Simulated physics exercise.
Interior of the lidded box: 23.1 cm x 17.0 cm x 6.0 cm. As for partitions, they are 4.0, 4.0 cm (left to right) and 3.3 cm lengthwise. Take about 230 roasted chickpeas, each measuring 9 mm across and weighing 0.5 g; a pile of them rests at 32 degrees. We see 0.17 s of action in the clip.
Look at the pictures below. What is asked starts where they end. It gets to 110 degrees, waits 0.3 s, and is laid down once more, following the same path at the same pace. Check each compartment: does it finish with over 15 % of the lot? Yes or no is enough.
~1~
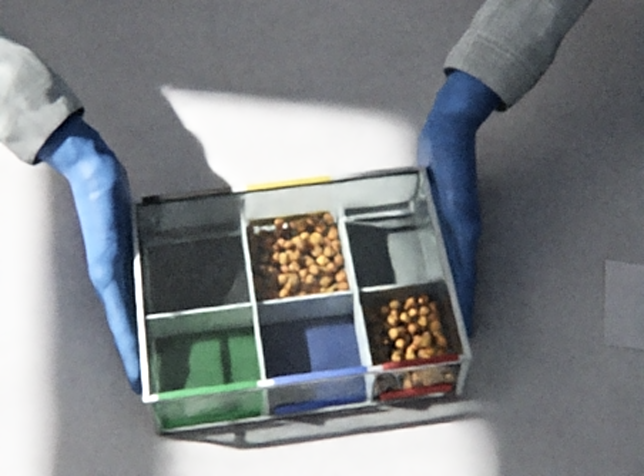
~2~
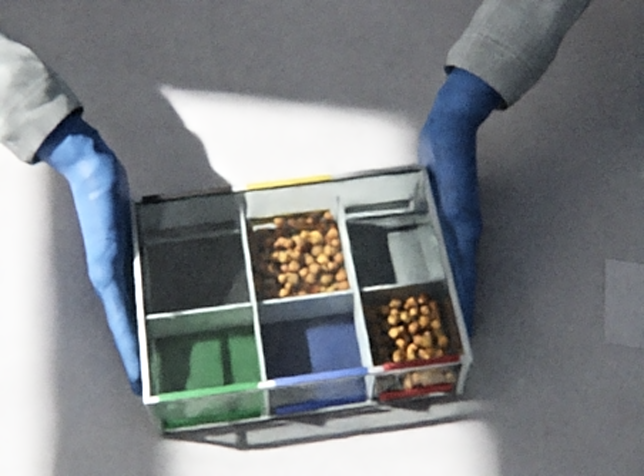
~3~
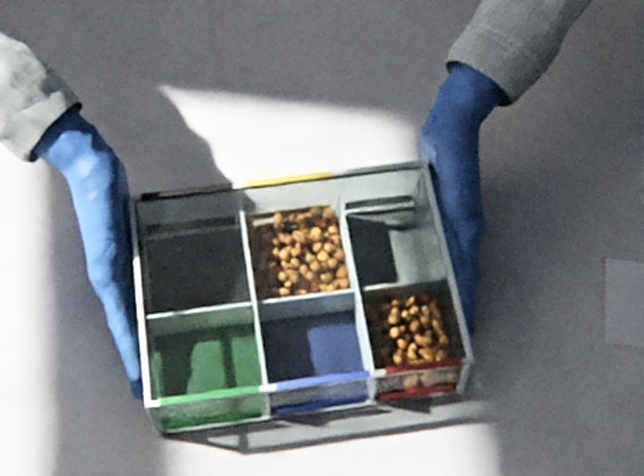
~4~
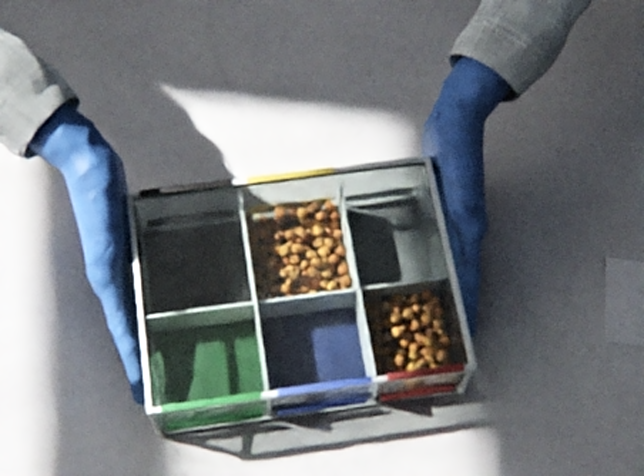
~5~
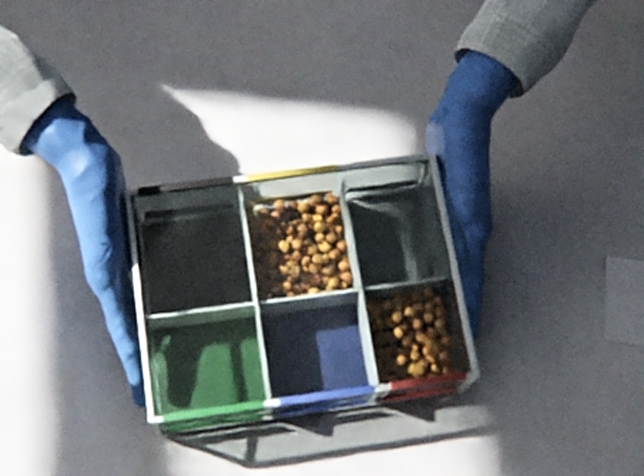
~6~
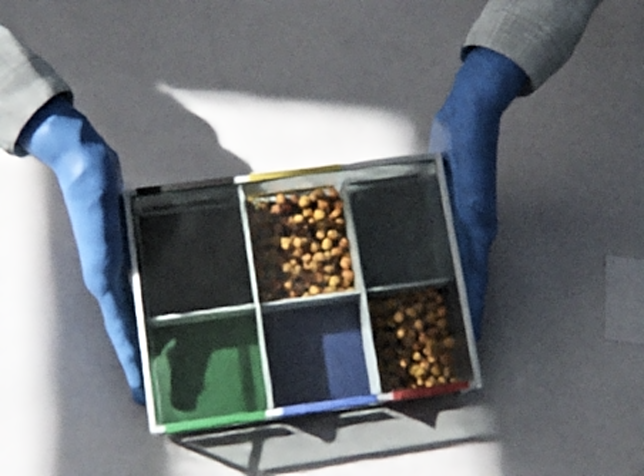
Red, yes; blue, yes; green, no; yellow, no; white, no; black, no.
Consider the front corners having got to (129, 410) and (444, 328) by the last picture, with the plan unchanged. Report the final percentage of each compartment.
Final shares: Red 15%, blue 5%, green 55%, yellow 10%, white 0%, black 20%.
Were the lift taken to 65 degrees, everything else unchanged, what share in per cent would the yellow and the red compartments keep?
With that change you'd see yellow at 45 % and red at 45 %.
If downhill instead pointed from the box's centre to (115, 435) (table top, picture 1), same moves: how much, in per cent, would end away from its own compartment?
The share comes to about 60 in a hundred.
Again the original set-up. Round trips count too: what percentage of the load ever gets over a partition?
That share comes to about 55 per cent.
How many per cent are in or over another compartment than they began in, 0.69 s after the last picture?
At that time I'd say around 50 per cent.
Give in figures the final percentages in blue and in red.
Blue 45 %, red 50 %.
Then, 0.69 s after the last picture, tilt 110 degrees; red 45 %, blue 40 %, green 5 %, yellow 5 %.
Then, 1.16 s after the last picture, tilt 61 degrees; red 50 %, blue 45 %, green 10 %.
Then, 1.69 s after the last picture, tilt 0 degrees; red 50 %, blue 45 %, green 10 %.
In the end, red 50 %, blue 45 %, green 10 %, yellow 0 %, white 0 %, black 0 %.
